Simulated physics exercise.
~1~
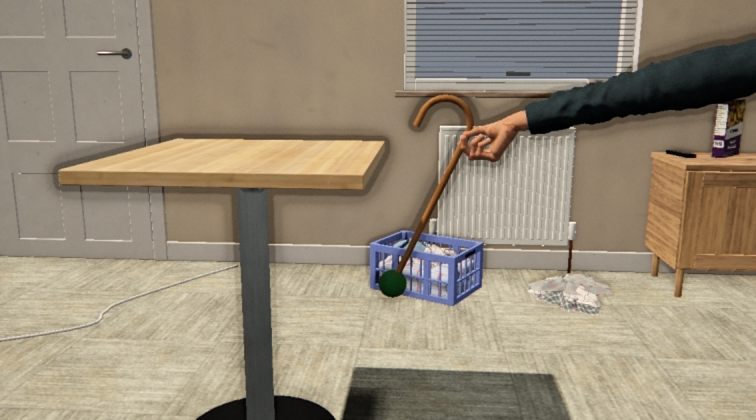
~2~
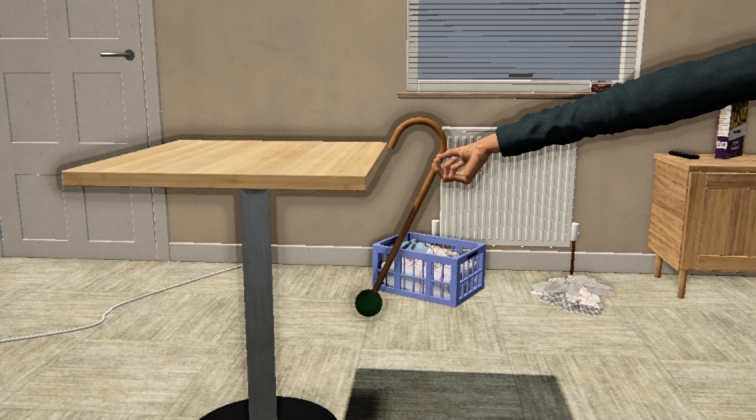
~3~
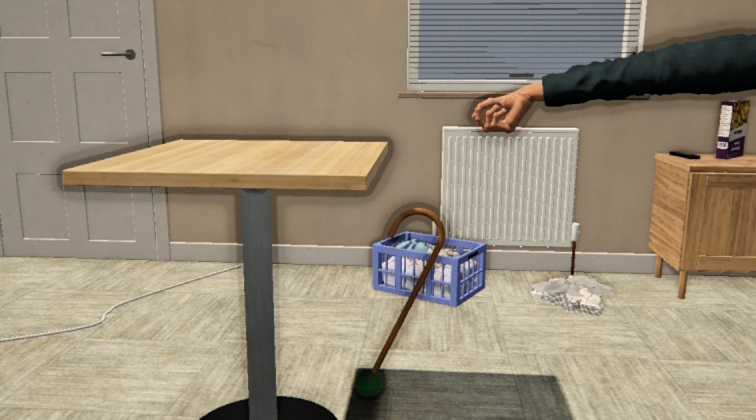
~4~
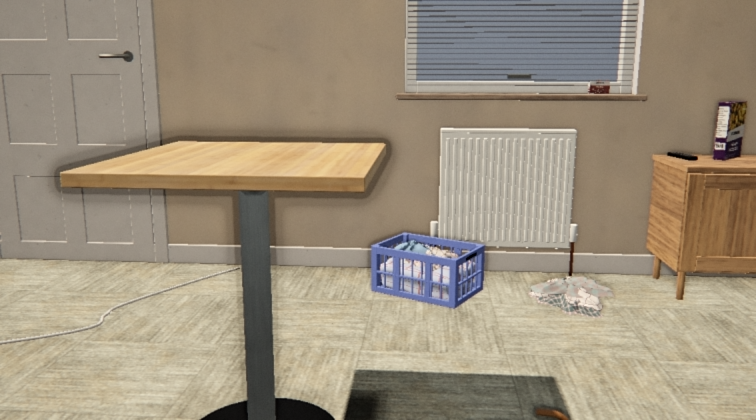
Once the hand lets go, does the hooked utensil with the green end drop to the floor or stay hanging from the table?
It drops to the floor. The hooked utensil slips down past the table edge after the hand releases it.
